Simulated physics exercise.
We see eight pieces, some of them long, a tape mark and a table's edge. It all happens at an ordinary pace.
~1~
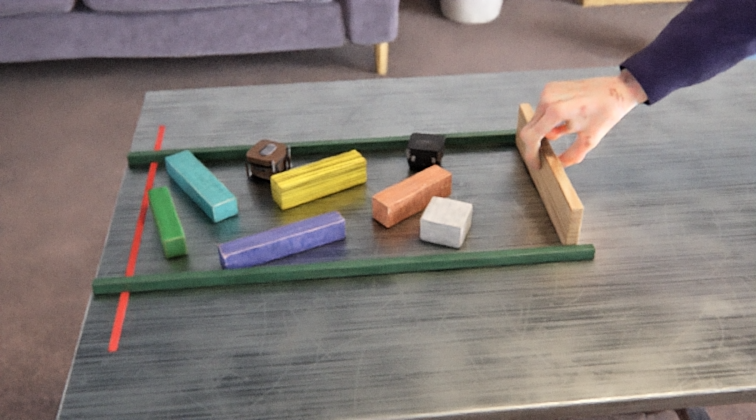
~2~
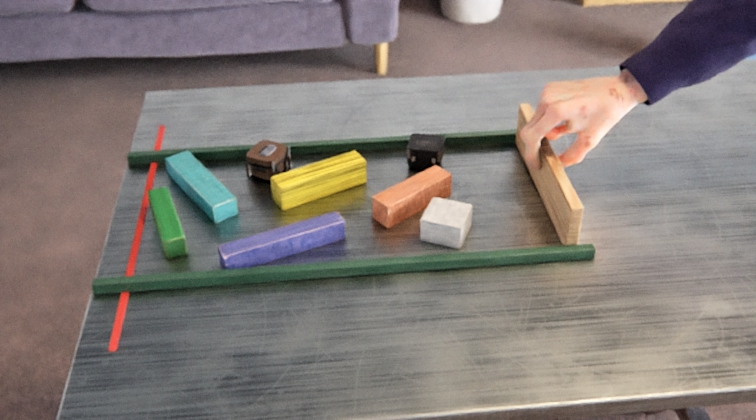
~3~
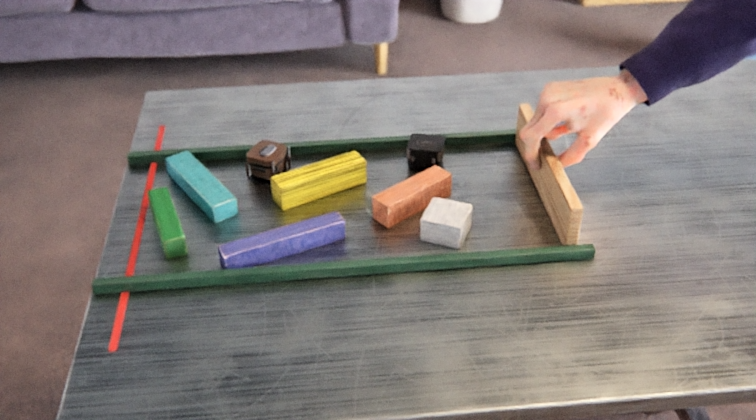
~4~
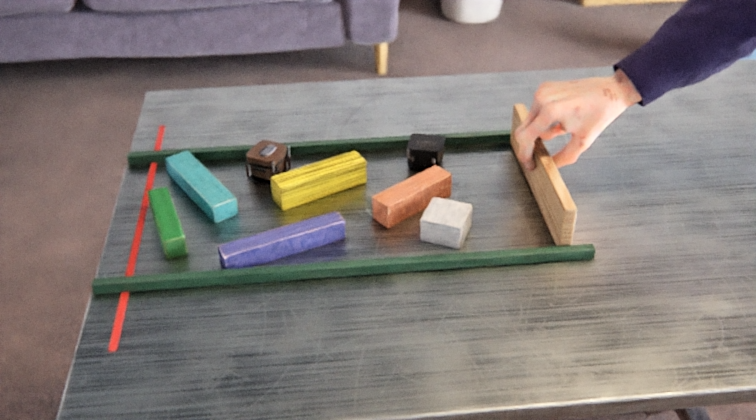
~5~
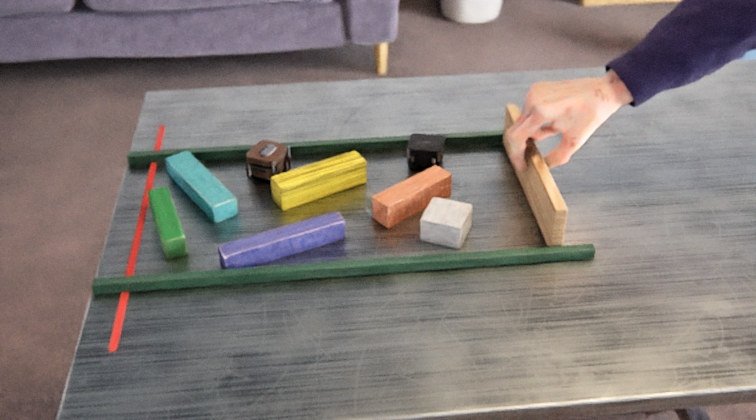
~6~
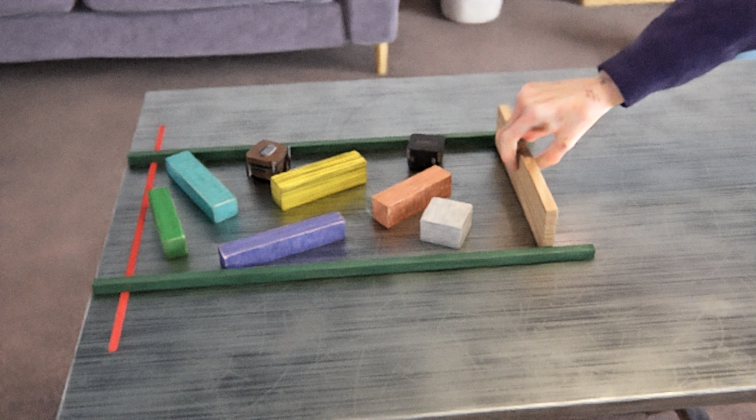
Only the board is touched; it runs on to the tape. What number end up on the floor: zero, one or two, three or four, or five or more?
The number that fall off is five or more.
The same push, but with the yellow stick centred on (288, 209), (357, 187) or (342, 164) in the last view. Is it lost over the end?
The yellow stick comes down; goes over; falls.
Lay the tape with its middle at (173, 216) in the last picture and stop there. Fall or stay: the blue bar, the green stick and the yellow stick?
The blue bar falls, the green stick drops off, the yellow stick stays on.
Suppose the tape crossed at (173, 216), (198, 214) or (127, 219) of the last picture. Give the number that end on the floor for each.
In that order 3, 2 and 8.
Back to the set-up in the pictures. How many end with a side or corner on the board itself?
In contact: 3.
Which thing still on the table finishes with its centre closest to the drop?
That is the orange bar.
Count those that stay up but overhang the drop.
Overhanging: 3.
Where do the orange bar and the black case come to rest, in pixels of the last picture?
The orange bar at (108, 211), the black case at (132, 168).
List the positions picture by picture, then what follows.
Green stick (167, 221); turquoise bar (201, 185); brown case (268, 162); board (546, 171); tape (142, 218), in the first picture.
Turquoise bar (201, 185); white block (446, 222), in the second picture.
Brown case (268, 162); yellow stick (320, 180), in the third picture.
Green stick (167, 222); black case (426, 153), in the fourth picture.
Turquoise bar (201, 185); board (531, 172), in the fifth picture.
Green stick (167, 222); turquoise bar (201, 185); brown case (268, 162); board (523, 173); tape (142, 218), in the sixth picture.
Soon after, none off yet; green stick at rest near (167, 222); turquoise bar at rest near (201, 185); brown case at rest near (268, 162).
In the end, the number that fall off is five or more; gone, yellow stick, blue bar, brown case, turquoise bar and green stick.
